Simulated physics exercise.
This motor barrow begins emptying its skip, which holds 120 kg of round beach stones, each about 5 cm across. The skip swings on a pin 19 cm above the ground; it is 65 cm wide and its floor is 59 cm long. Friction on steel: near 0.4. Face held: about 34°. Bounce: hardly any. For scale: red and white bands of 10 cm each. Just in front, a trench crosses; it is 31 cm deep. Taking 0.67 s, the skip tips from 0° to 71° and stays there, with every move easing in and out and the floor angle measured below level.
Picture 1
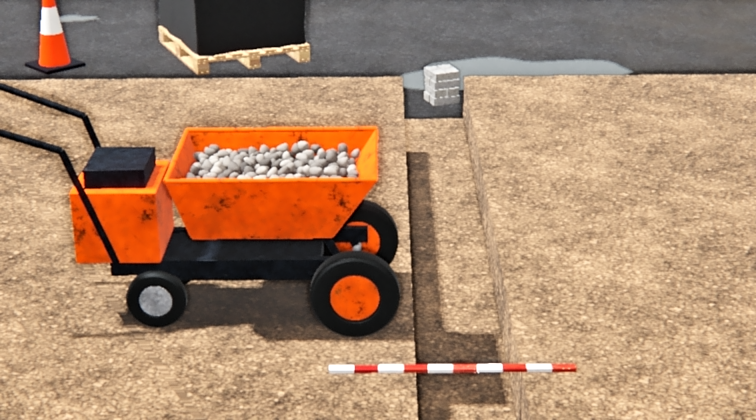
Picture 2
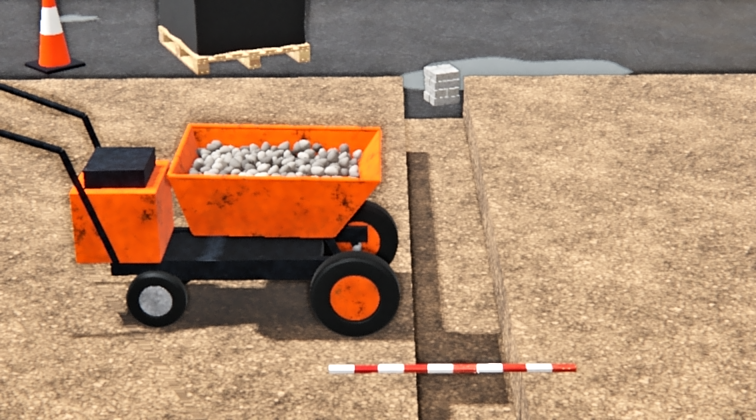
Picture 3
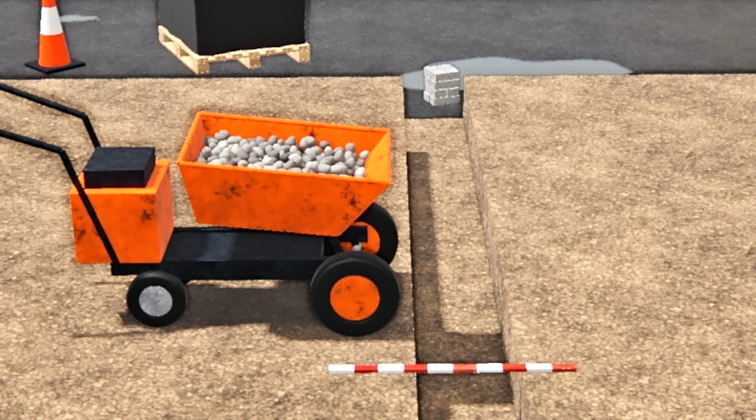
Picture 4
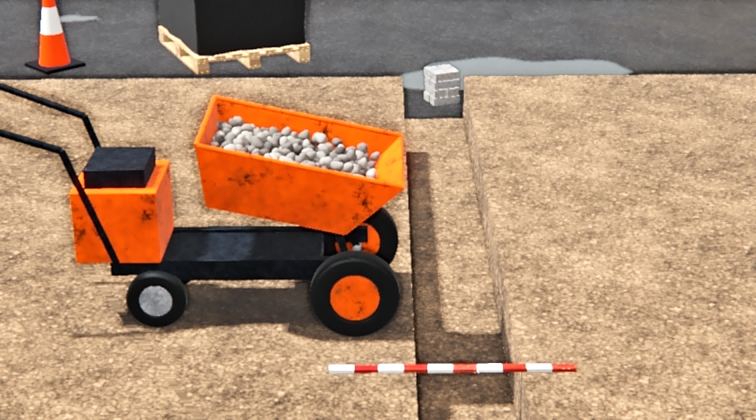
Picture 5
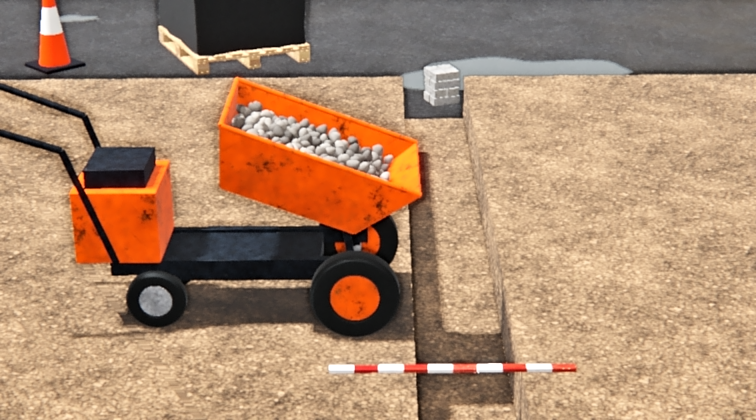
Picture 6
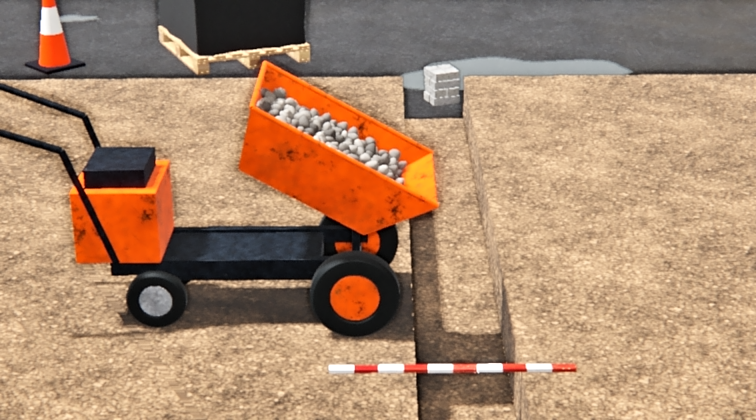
An orange skip full of rounded stones tilting steadily steeper to the right on a stationary motor barrow beside a narrow trench.
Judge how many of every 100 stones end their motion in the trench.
I would put it near 22 out of 100.
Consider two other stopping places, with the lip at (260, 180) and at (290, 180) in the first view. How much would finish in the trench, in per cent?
That gives roughly 90 per cent and roughly 90 per cent.
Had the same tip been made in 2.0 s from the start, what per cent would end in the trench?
About 45 percent, I'd say.
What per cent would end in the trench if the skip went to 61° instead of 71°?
About 25 per cent would end up in the trench.
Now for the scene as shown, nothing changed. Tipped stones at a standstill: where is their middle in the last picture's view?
The stones end up centred near (575, 299).
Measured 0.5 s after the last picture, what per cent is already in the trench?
By that moment, roughly 5 per cent of the load.
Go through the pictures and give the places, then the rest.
The skip is at 0°, its lip at (376, 180); the top of the load is at (267, 158), in the first picture.
Lip at (380, 181), floor tilted 2°, highest stones at (253, 156), in the second picture.
Lip at (389, 183), floor tilted 6°, highest stones at (233, 150), in the third picture.
The skip is at 13°, its lip at (404, 188); the top of the load is at (239, 134), in the fourth picture.
Lip at (420, 195), floor tilted 21°, highest stones at (251, 117), in the fifth picture.
Lip at (437, 207), floor tilted 30°, highest stones at (269, 102), in the sixth picture.
Then, 0.2 s after the last picture the floor is at 60°, 100 % in the skip; the foremost stones are at (455, 216).
Then, 0.5 s after the last picture the floor is at 71°, 67 % in the skip, 6 % in the trench, 27 % past the trench; the foremost stones are at (560, 289).
Then, 0.8 s after the last picture the floor is at 71°, 13 % in the skip, 9 % in the trench, 78 % past the trench; the foremost stones are past the picture's edge.
Then, 2.8 s after the last picture the floor is at 71°, 0 % in the skip, 22 % in the trench, 78 % past the trench; the foremost stones are past the picture's edge.
